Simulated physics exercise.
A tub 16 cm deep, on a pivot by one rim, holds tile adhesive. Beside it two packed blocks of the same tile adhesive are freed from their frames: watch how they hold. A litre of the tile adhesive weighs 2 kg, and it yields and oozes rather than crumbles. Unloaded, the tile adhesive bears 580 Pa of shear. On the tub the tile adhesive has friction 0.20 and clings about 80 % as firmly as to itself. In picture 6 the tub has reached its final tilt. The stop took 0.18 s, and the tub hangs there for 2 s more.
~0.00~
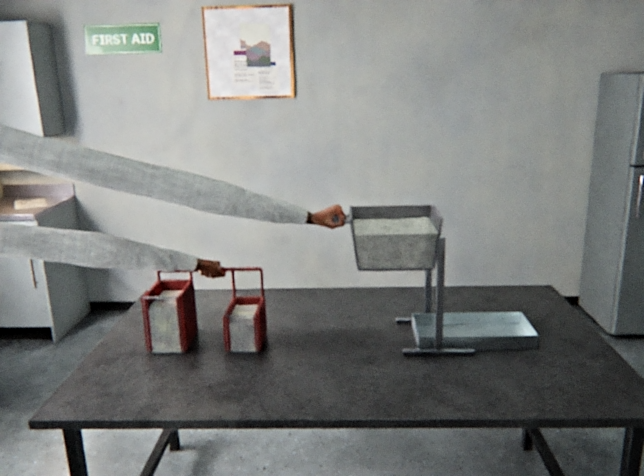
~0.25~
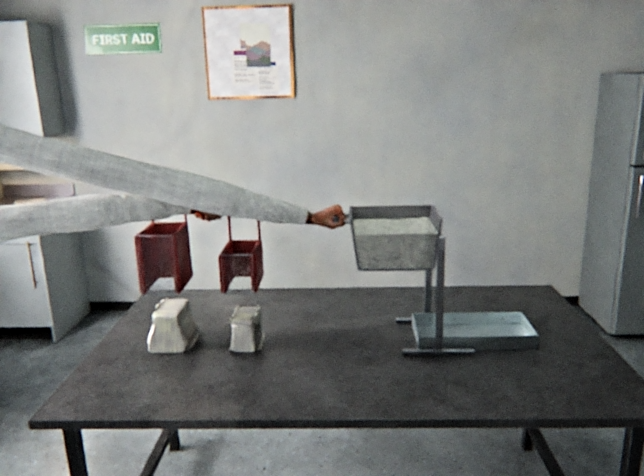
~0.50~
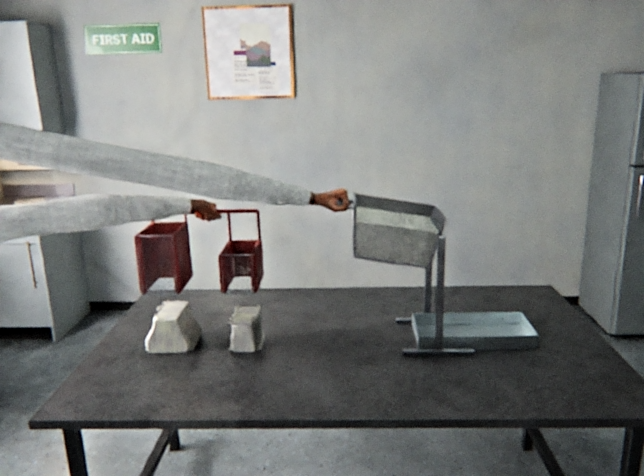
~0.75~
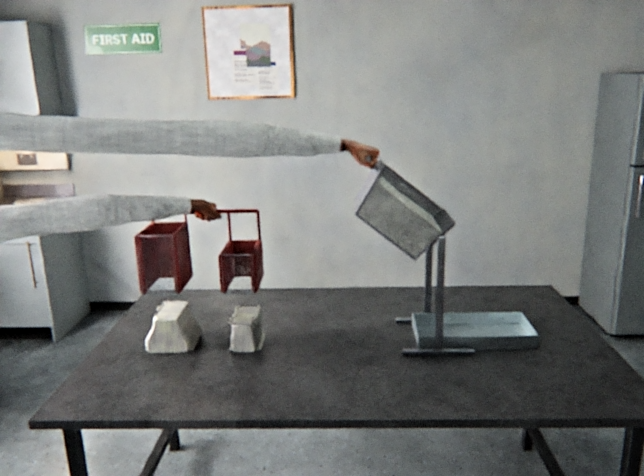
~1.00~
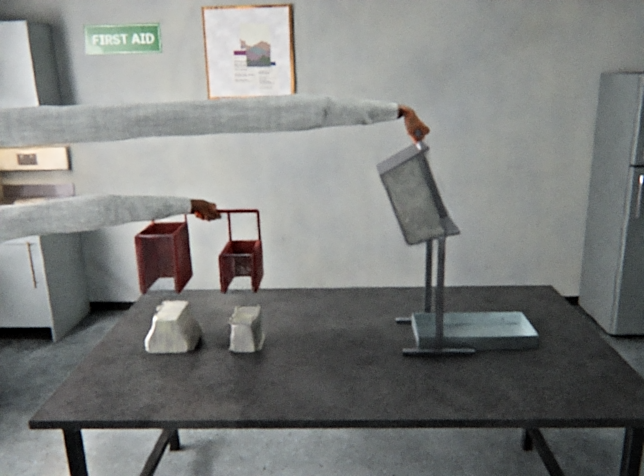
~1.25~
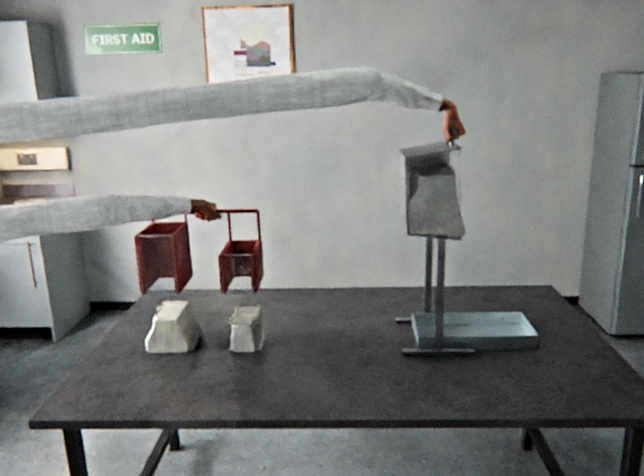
To begin with, one hand grips a grey tub of pale paste while another lifts two joined red boxes off two pale blocks, and the larger left block slumps slightly. The first hand then swings the tub's left side up and over rightward until it stands nearly upright, the paste sagging inside.
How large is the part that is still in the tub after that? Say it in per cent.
Close to 39 per cent.
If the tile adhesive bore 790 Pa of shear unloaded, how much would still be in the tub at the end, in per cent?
In that case some 40 per cent.
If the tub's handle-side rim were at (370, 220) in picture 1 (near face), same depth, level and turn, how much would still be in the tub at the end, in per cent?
In that case some 40 per cent.
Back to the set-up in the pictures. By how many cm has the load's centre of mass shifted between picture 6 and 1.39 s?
Roughly 6 cm.
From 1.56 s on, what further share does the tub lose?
Near 2 %.
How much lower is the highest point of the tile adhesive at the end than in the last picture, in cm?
Some 11 cm.
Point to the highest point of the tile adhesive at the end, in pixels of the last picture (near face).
At about (432, 208).
By 1.39 s, the tub is at 88 degrees and holds 72 %.
By 1.56 s, the tub is at 88 degrees and holds 42 %.
By 1.73 s, the tub is at 88 degrees and holds 39 %.
By 1.90 s, the tub is at 88 degrees and holds 39 %.
By 3.25 s, at the end, the tub is at 88 degrees and holds 39 %.
